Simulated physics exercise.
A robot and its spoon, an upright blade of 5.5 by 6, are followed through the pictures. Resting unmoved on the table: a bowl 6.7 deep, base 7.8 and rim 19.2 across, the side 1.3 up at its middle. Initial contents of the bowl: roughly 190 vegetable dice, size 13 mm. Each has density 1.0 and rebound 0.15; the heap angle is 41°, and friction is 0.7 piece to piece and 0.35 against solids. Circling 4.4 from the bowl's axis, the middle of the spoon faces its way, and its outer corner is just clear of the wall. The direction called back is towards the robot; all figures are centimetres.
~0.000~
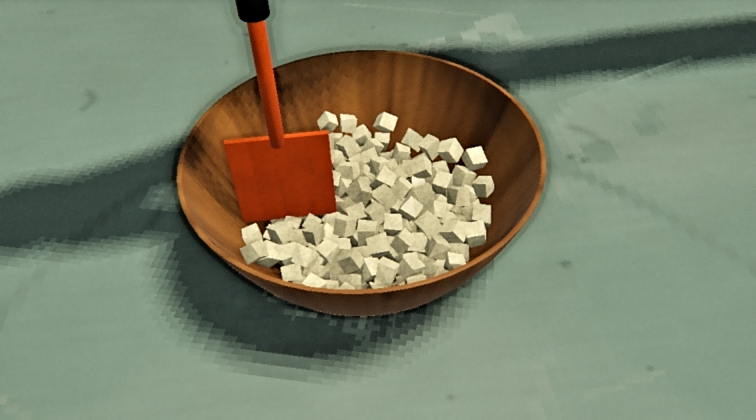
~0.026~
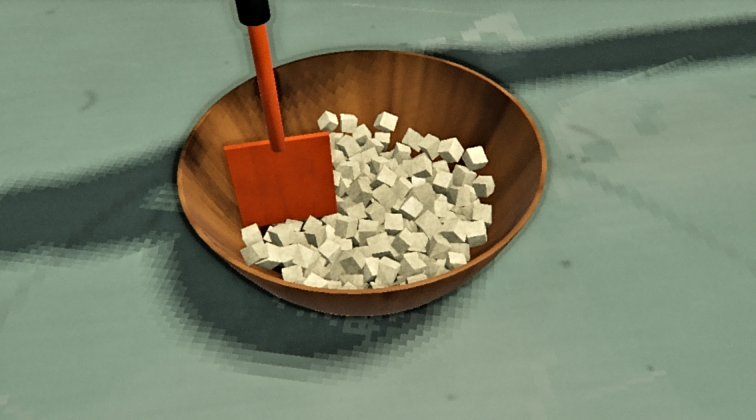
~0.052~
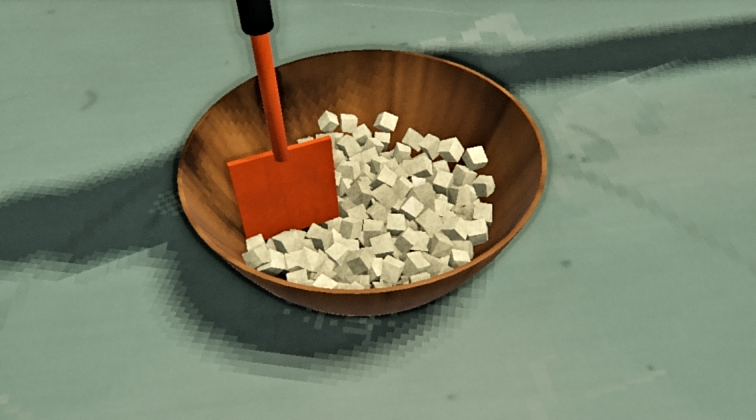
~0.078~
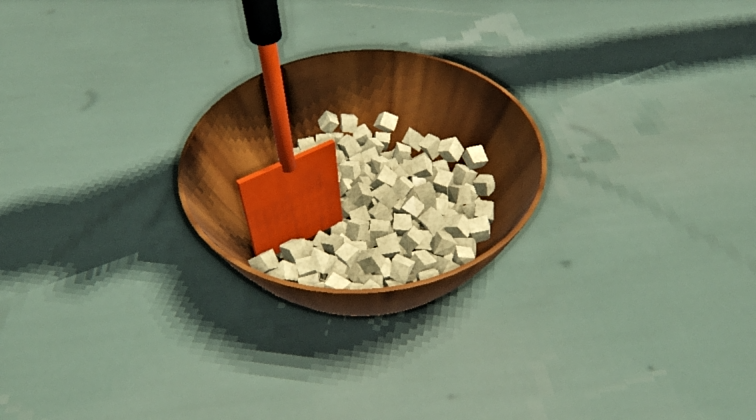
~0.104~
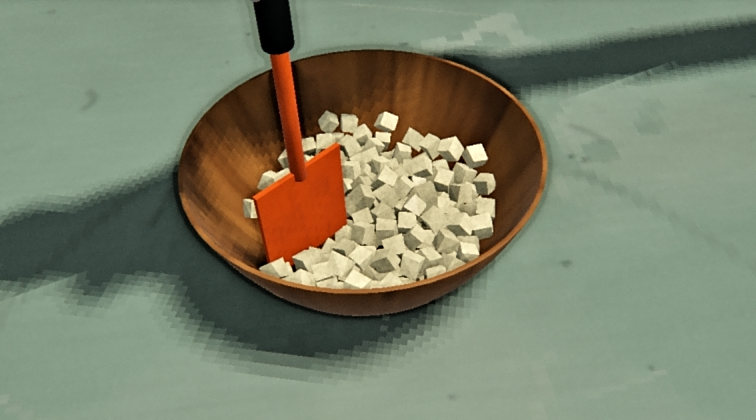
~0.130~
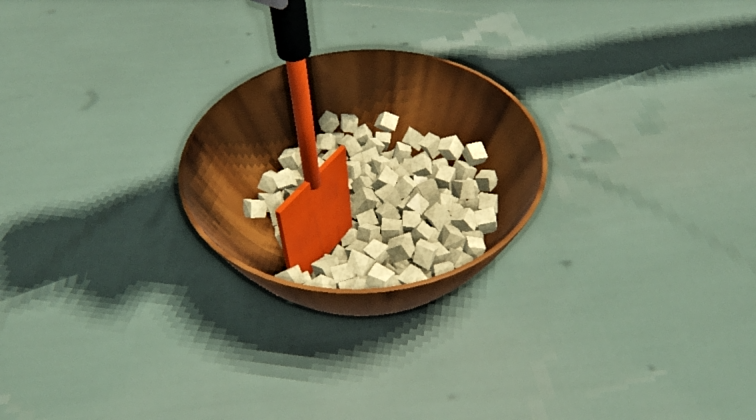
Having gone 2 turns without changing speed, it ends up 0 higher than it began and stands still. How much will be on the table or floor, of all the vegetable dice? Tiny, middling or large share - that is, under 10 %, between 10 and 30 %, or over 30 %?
The share is middling, between 10 and 30 %.
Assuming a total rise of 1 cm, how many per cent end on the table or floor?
Around 15 percent of it.
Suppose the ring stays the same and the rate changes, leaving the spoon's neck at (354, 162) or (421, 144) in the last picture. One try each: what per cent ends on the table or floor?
So, roughly 40 percent the first time and 60 percent the second.
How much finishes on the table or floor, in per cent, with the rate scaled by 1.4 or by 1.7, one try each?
Around 35 percent for the first try and 45 percent for the second.
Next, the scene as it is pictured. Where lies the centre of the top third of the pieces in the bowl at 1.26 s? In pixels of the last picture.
At about (389, 86).
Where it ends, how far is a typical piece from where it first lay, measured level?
Around 7 cm.
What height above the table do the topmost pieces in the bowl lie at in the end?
Top height: Around 6.5 cm.
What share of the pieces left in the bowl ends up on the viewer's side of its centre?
Roughly 85 per cent.
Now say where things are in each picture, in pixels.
The first frame shows spoon neck at (272, 114), 0° round; upper third of the load around (377, 195), from x 255 to 485, top at y 120; 192 in the bowl.
The second frame shows spoon neck at (273, 117), 4° round; upper third of the load around (378, 196), from x 255 to 485, top at y 120.
The third frame shows spoon neck at (276, 127), 15° round; upper third of the load around (373, 206), from x 255 to 485, top at y 120.
The fourth frame shows spoon neck at (283, 137), 27° round; upper third of the load around (371, 223), from x 255 to 485, top at y 120.
The fifth frame shows spoon neck at (294, 146), 39° round; upper third of the load around (382, 225), from x 255 to 485, top at y 120.
The sixth frame shows spoon neck at (309, 154), 51° round; upper third of the load around (388, 227), from x 255 to 485, top at y 120; 192 in the bowl.
After 0.69 s, 315° round, highest piece 8 above the table; 183 in the bowl, 6 on the table or floor, 3 in flight or on the tool.
After 1.26 s, 219° round, highest piece 8 above the table; 169 in the bowl, 20 on the table or floor, 3 in flight or on the tool.
After 1.74 s, 0° round, highest piece 6 above the table; 160 in the bowl, 32 on the table or floor.
After 2.44 s, 0° round, highest piece 6 above the table; 160 in the bowl, 32 on the table or floor.
At rest, 160 in the bowl, 32 on the table or floor. That is 17 % on the table or floor.
